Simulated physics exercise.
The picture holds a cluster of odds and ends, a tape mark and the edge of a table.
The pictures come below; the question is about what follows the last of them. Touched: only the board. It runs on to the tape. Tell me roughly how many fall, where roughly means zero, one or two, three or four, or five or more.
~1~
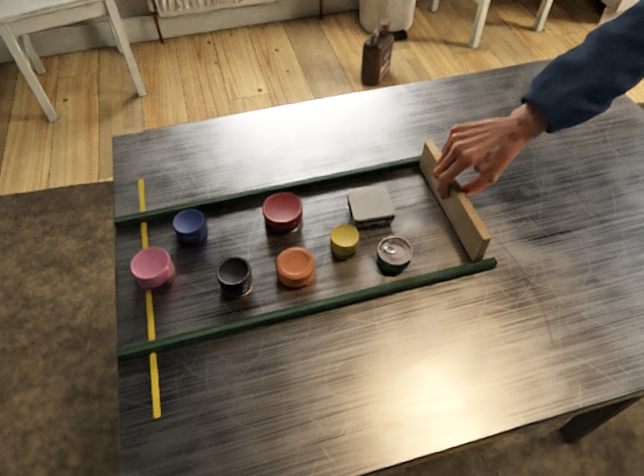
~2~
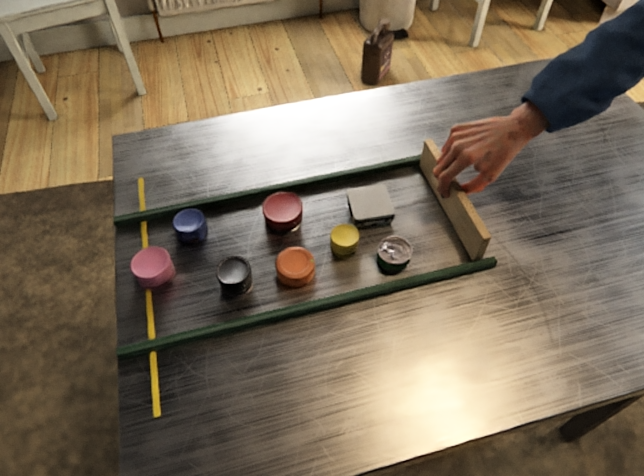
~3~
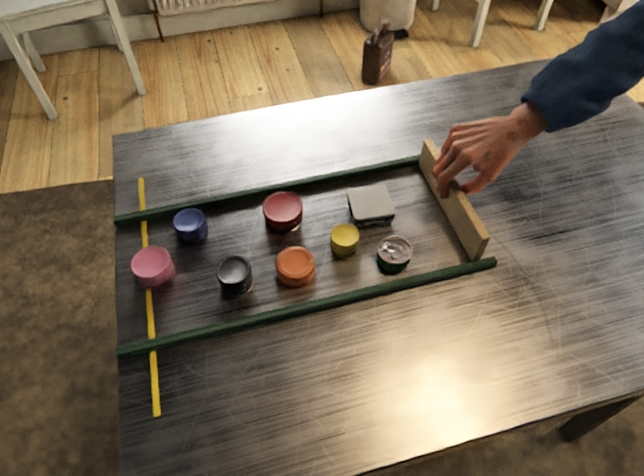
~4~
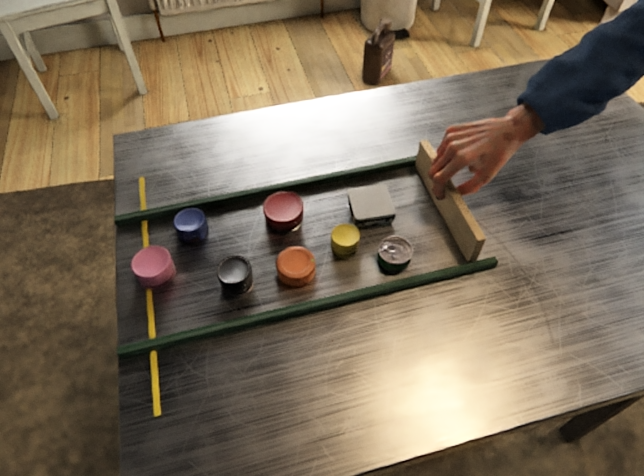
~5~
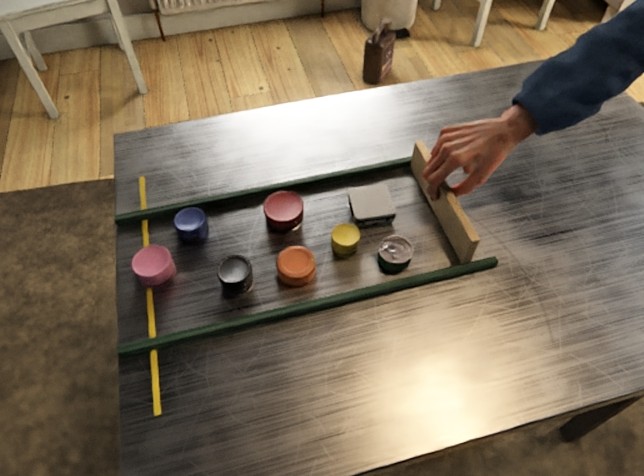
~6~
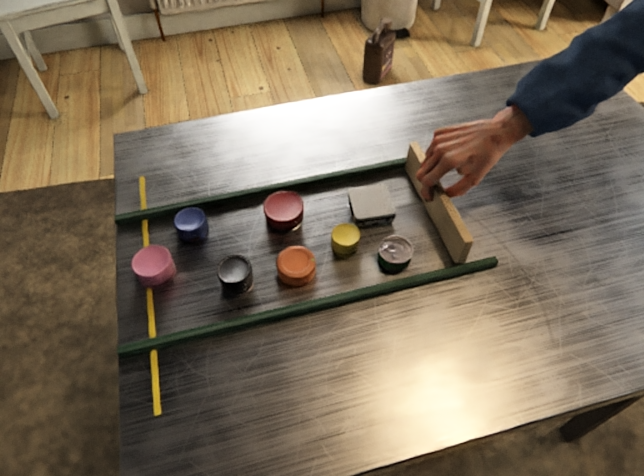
Roughly, five or more fall.
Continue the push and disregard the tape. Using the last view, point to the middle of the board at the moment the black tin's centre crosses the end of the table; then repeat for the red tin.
Roughly (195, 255); for the second one, roughly (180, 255).
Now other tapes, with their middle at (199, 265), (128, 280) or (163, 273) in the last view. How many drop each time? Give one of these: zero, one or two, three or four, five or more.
In order, the falls would come to 1 or 2; five or over; 3 or 4.
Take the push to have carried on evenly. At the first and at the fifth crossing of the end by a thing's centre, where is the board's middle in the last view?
Near (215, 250) first, near (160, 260) second.
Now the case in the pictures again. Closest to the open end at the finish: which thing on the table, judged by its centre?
The white case is the one.
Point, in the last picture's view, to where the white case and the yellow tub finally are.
The white case ends at (123, 260) and the yellow tub at (132, 287).
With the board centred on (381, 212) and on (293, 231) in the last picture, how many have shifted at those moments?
By the first moment it's 2, by the second it's 7.
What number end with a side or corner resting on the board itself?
Well, it touches 3.
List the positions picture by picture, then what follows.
The first frame shows pink tub (153, 269); blue tub (191, 227); black tin (235, 277); board (452, 198); tape (147, 278).
The second frame shows blue tub (191, 226); green tin (394, 254).
The third frame shows black tin (235, 277); red tin (283, 212).
The fourth frame shows pink tub (154, 267); orange lid (296, 266).
The fifth frame shows blue tub (192, 225); white case (371, 206).
The sixth frame shows pink tub (154, 267); blue tub (192, 225); black tin (236, 276); board (436, 201); tape (148, 276).
A little later, none off yet; pink tub at rest near (154, 267); blue tub at rest near (192, 225); black tin at rest near (236, 276).
Next, none off yet; pink tub at rest near (154, 267); blue tub shifted well along near (138, 231); black tin shifted well along near (162, 298).
When it is over, the number that fall off is five or more; down, red tin, orange lid, black tin, blue tub and pink tub.
